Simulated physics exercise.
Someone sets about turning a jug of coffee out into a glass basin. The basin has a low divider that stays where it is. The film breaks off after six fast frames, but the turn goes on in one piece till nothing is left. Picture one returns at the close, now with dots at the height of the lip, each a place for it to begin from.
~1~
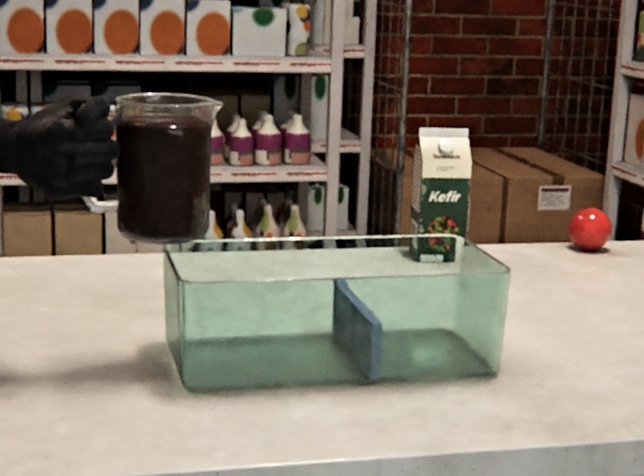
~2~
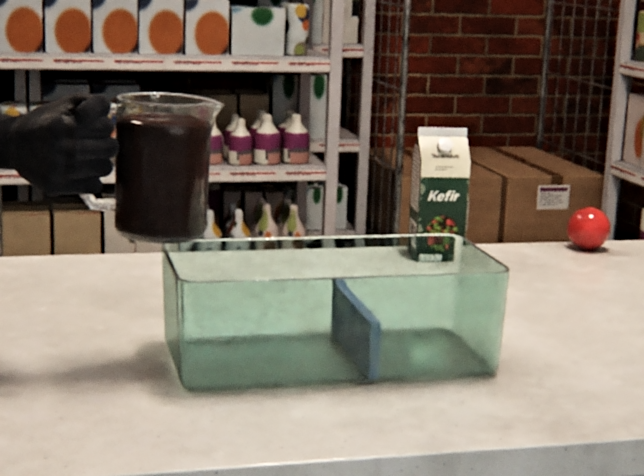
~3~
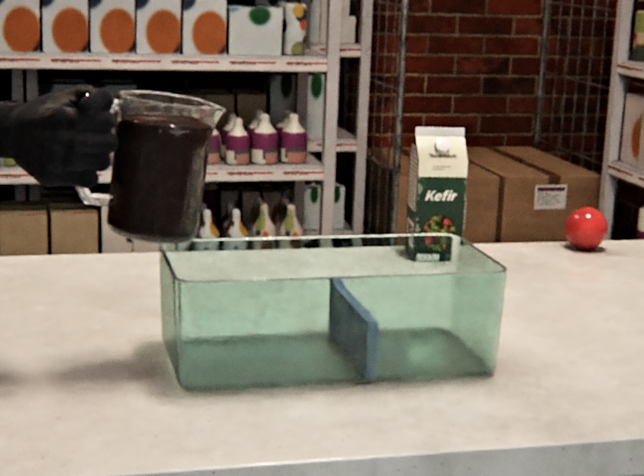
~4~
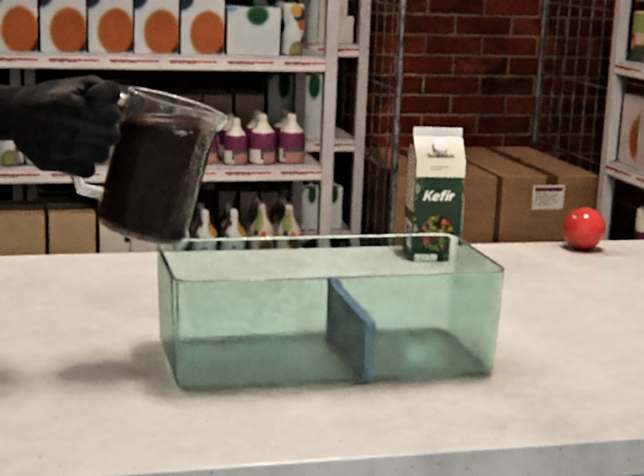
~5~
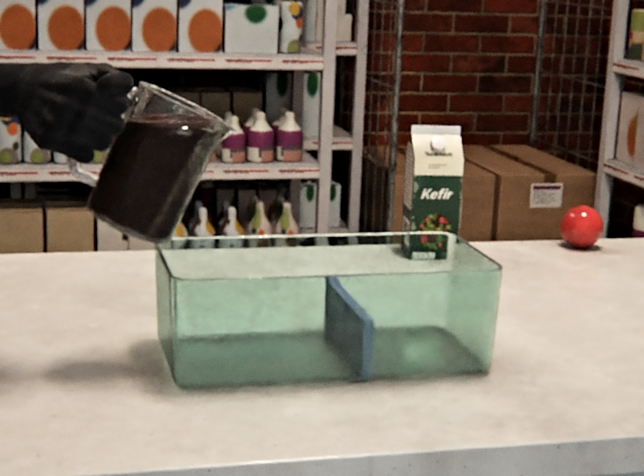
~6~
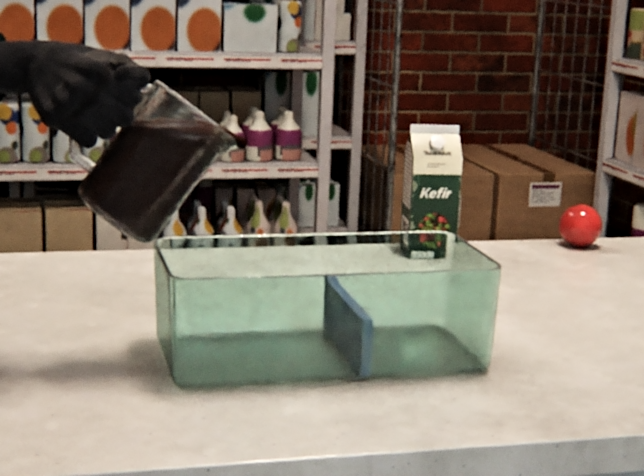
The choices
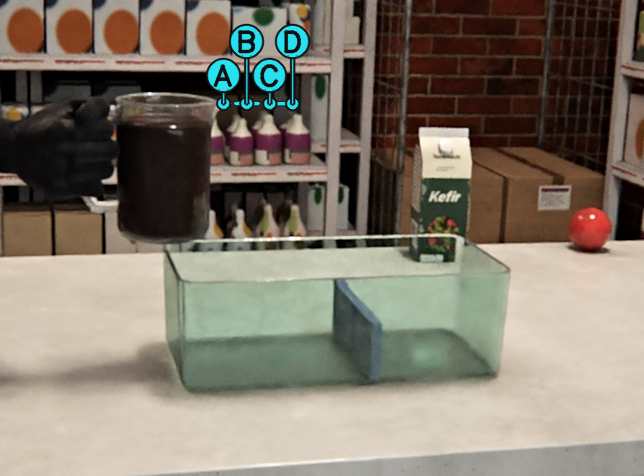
A black-gloved hand at the left holds a glass jug of dark coffee above a counter, seen from the front, with stocked shelves and a brick wall behind. A greenish glass basin with a blue divider sits below, a green-and-white Kefir carton and red ball to its right. The hand tilts the jug steadily rightward until coffee reaches its lip, while the view drifts very slightly.
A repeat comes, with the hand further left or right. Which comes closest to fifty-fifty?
D.
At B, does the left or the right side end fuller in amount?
More ends on the left.
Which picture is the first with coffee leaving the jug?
Picture 6.
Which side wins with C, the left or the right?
The left side.
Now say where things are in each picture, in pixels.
In the first frame, upright, lip at (221, 103); basin from (180, 390) to (498, 373); top of the wall at (357, 300); nothing has left yet.
In the second frame, upright, lip at (221, 104); nothing has left yet.
In the third frame, tipped about 7°, lip at (224, 109); nothing has left yet.
In the fourth frame, tipped about 14°, lip at (229, 118); nothing has left yet.
In the fifth frame, tipped about 25°, lip at (233, 129); nothing has left yet.
In the sixth frame, tipped about 36°, lip at (237, 145); coffee is over the lip, down to (237, 145).
On the marked copy, A at (223, 103); B at (246, 103); C at (269, 103); D at (292, 103).
With A, about 96 % ends left of the wall and 2 % right of it.
With B, about 96 % ends left of the wall and 3 % right of it.
With C, about 95 % ends left of the wall and 4 % right of it.
With D, about 53 % ends left of the wall and 47 % right of it.
